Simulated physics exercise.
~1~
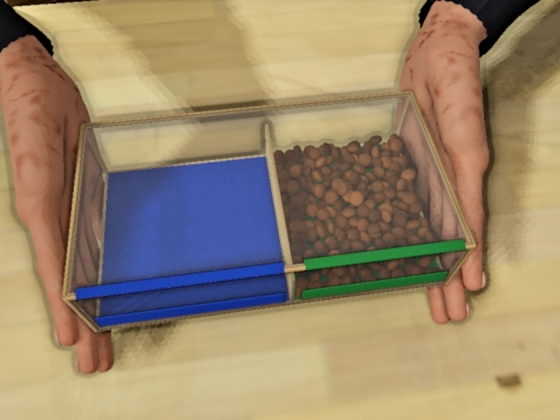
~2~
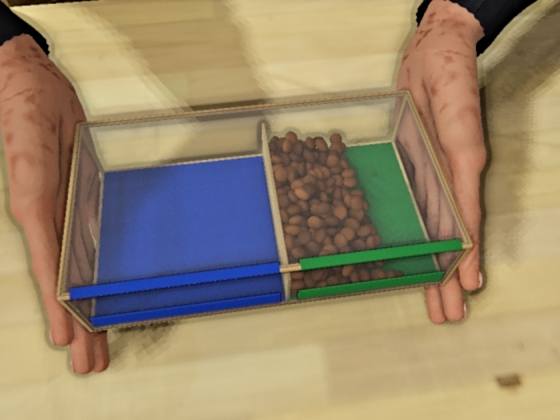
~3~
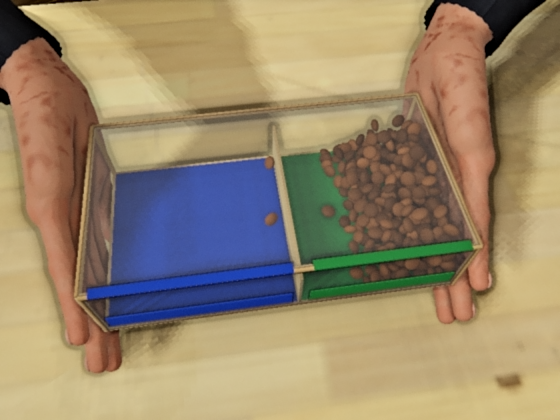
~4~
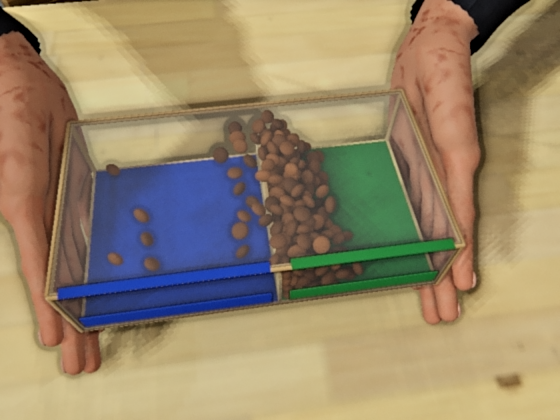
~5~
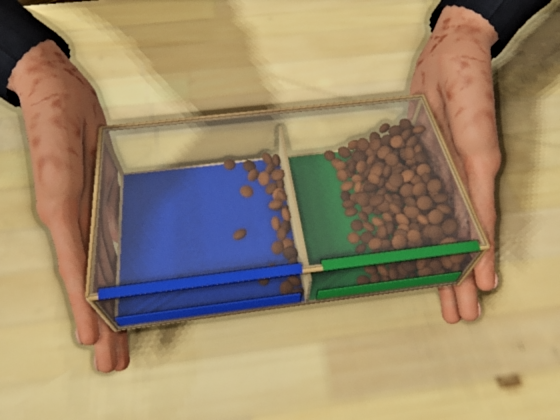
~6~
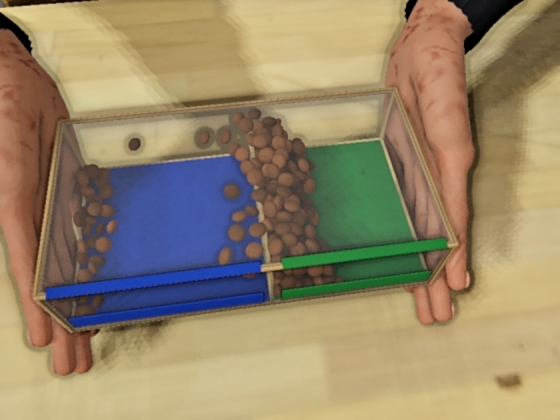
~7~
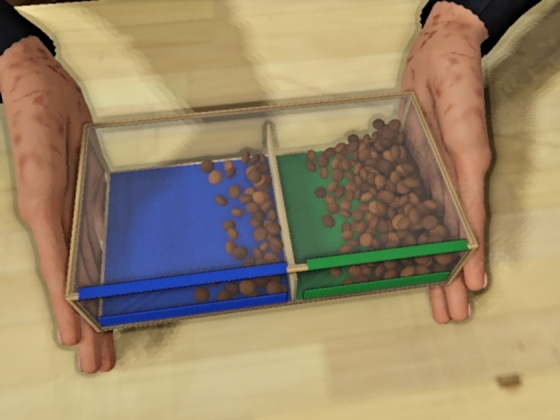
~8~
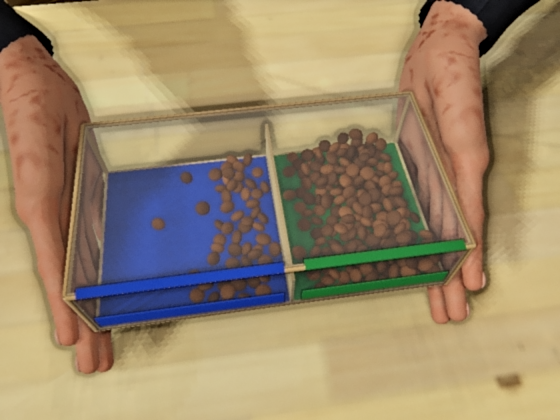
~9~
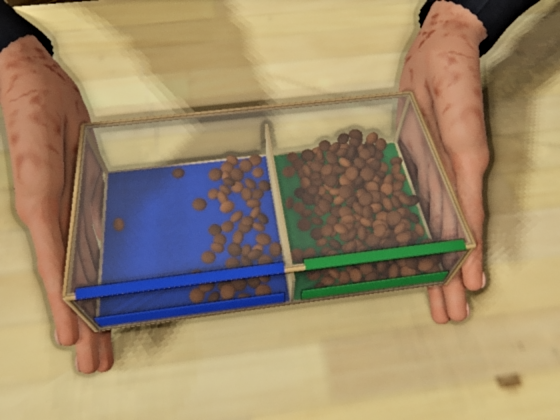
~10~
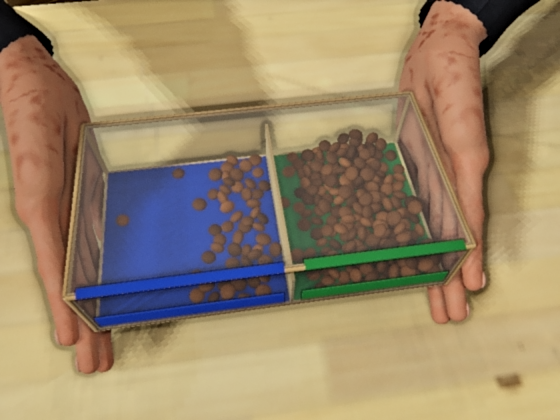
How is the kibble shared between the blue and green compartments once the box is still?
Both compartments end up with a fair share of the kibble. Most of it stays in the green one, while a smaller but clear portion lies in the blue one.
